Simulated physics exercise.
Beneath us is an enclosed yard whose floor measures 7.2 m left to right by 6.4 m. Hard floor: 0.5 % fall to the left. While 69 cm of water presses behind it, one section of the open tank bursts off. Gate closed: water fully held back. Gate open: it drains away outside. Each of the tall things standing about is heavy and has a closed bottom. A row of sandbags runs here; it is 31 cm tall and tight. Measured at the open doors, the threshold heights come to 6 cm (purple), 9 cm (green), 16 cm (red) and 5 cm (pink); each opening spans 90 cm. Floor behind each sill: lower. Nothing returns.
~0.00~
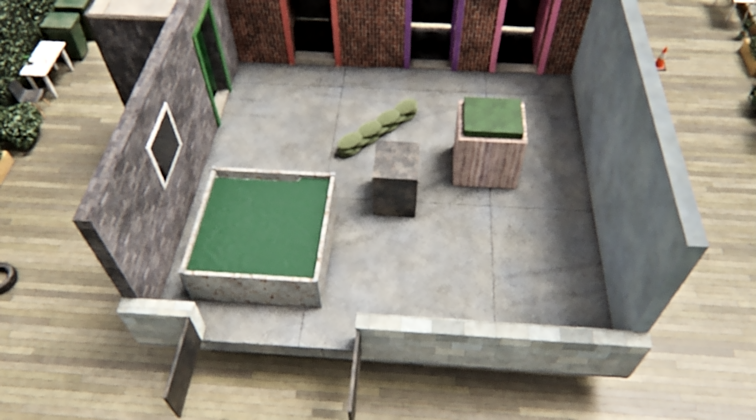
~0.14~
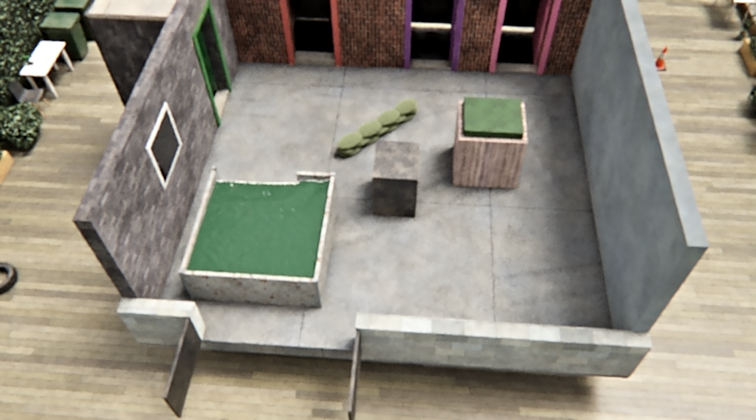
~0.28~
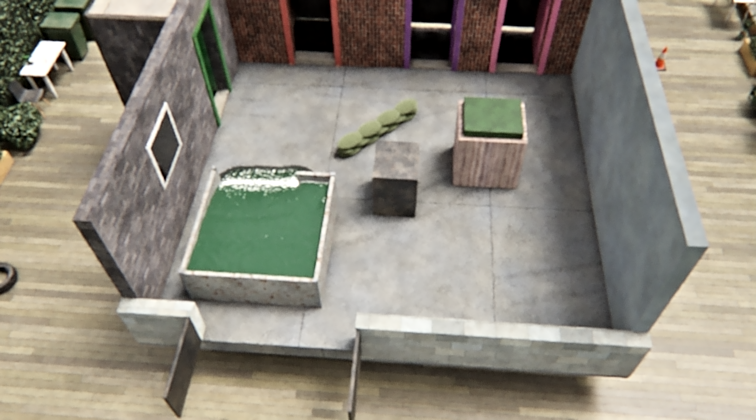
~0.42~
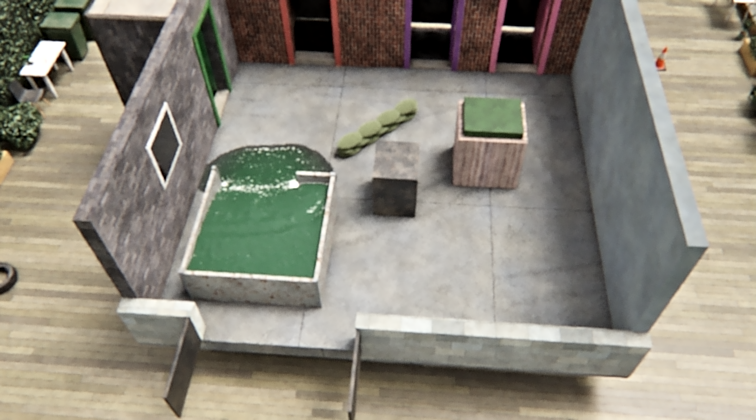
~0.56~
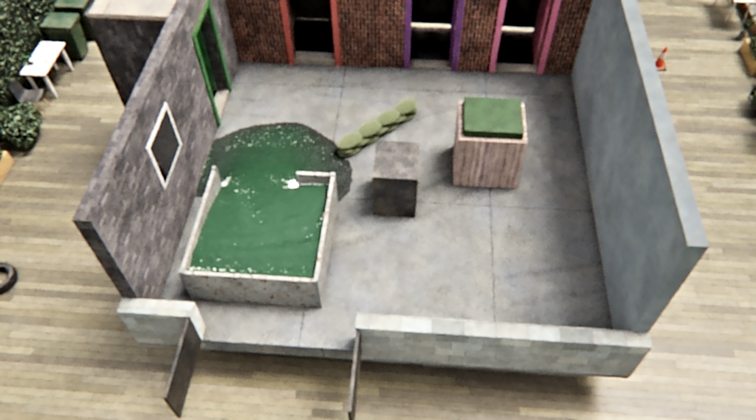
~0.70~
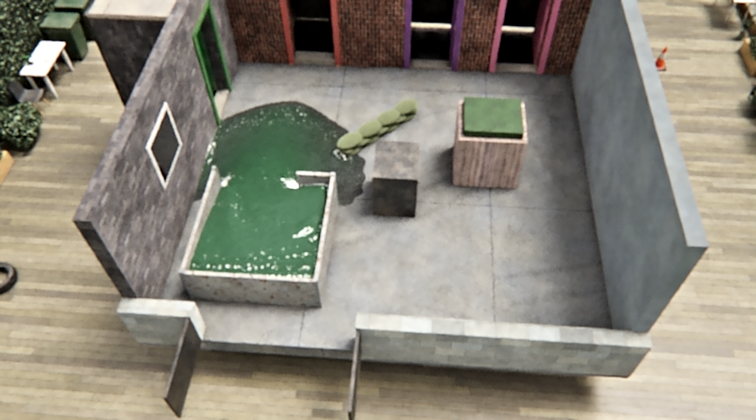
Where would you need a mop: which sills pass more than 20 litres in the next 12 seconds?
In order: At the purple door I expect the water to rise above the limit; at the green door I expect the water to rise above the limit; at the red door I expect the water to rise above the limit; at the pink door I expect the water to rise above the limit.
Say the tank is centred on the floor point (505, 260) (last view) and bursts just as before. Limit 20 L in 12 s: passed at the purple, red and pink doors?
Checking each door against the limit: Purple tops it, red does not exceed it, pink tops it.
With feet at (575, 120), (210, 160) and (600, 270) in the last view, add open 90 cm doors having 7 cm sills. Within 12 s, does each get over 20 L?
So, in the order given, it's beyond the mark, then beyond the mark, then shy of the mark.
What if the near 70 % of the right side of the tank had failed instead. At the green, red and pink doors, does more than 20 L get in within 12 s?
Then green does not exceed it, red does not exceed it, pink exceeds it.
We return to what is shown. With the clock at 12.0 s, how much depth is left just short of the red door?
Around 8.0 cm deep.
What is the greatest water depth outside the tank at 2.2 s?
Up to some 48 cm.
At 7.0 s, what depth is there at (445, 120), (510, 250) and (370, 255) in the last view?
I'd read it as roughly 2, 2 and 0 cm, in that order.
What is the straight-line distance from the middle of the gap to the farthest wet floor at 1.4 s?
About 4.0 m out.
After 1.4 s water covers 25 % of the floor and is deepest (36 cm) near (256, 194); purple door not reached, green door 17 cm at the sill, 0 L in, red door 25 cm at the sill, 4 L in, pink door not reached.
After 2.2 s water covers 30 % of the floor and is deepest (48 cm) near (248, 65); purple door 4 cm at the sill, 0 L in, green door 16 cm at the sill, 18 L in, red door 31 cm at the sill, 40 L in, pink door not reached.
After 3.5 s water covers 40 % of the floor and is deepest (29 cm) near (264, 65); purple door 11 cm at the sill, 4 L in, green door 16 cm at the sill, 43 L in, red door 24 cm at the sill, 106 L in, pink door 3 cm at the sill, 0 L in.
After 7.0 s water covers 70 % of the floor and is deepest (15 cm) near (227, 104); purple door 9 cm at the sill, 40 L in, green door 15 cm at the sill, 130 L in, red door 14 cm at the sill, 124 L in, pink door 9 cm at the sill, 12 L in.
After 12.0 s water covers 95 % of the floor and is deepest (10 cm) near (158, 312); purple door 6 cm at the sill, 50 L in, green door 8 cm at the sill, 151 L in, red door 8 cm at the sill, 124 L in, pink door 8 cm at the sill, 58 L in.
